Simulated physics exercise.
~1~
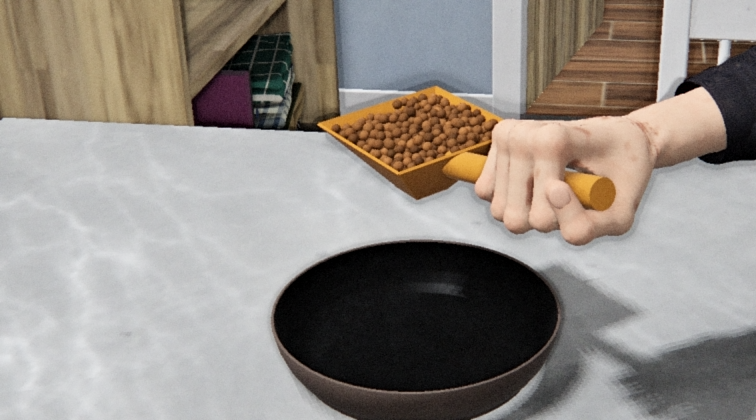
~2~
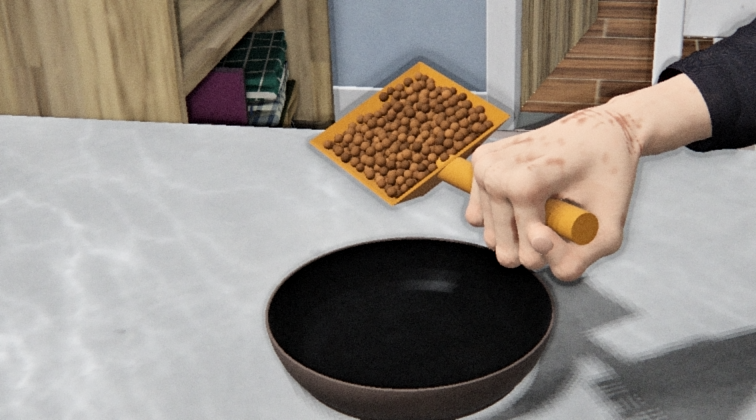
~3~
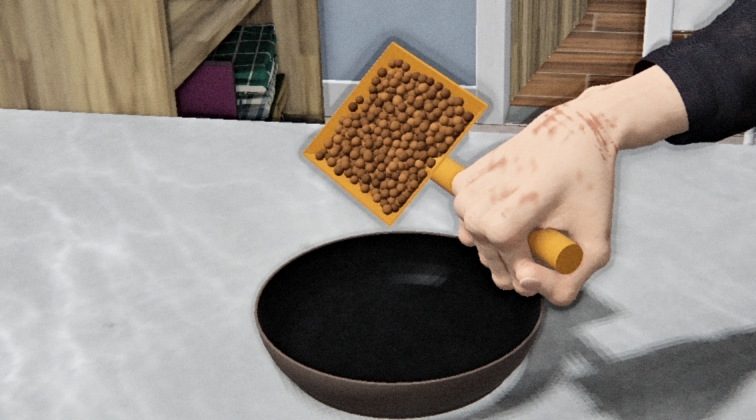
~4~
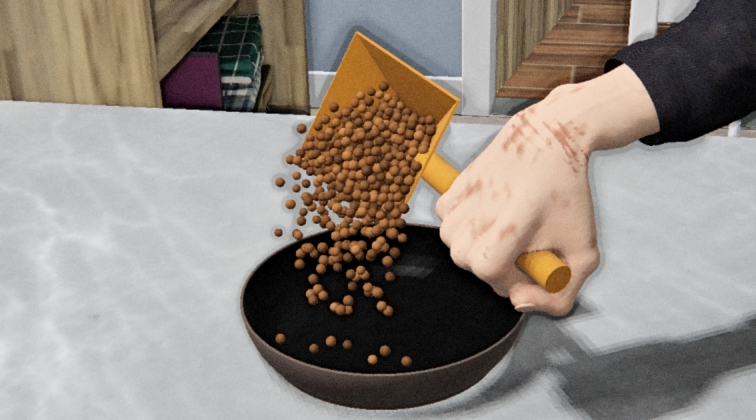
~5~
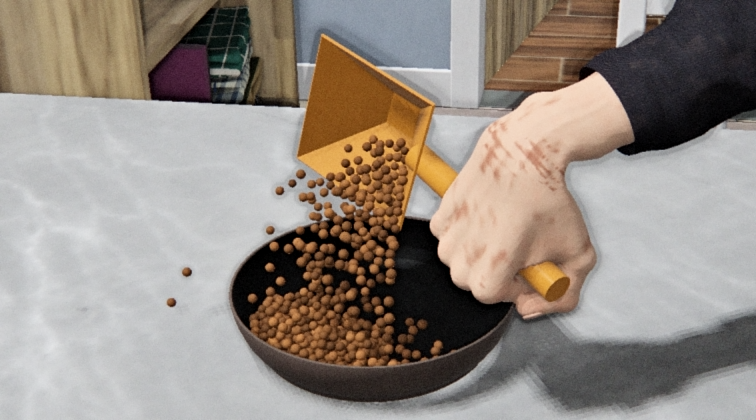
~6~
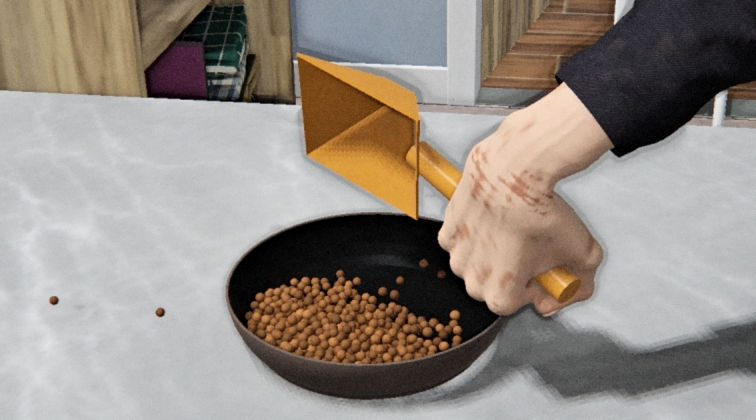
An orange scoop heaped with small round brown cereal balls is held by its handle in a hand with a dark sleeve, reaching in from the right. Seen from slightly above, a dark round pan sits below it on a pale marbled counter, with wooden shelving and a blue-grey wall behind. The hand steadily tips the scoop toward the left, and the balls stay in at first. Then they spill over its lower edge and pour into the pan, while a couple land on the counter at left. Finally the scoop is empty, still tilted above the pan, which holds a broad pile of balls.
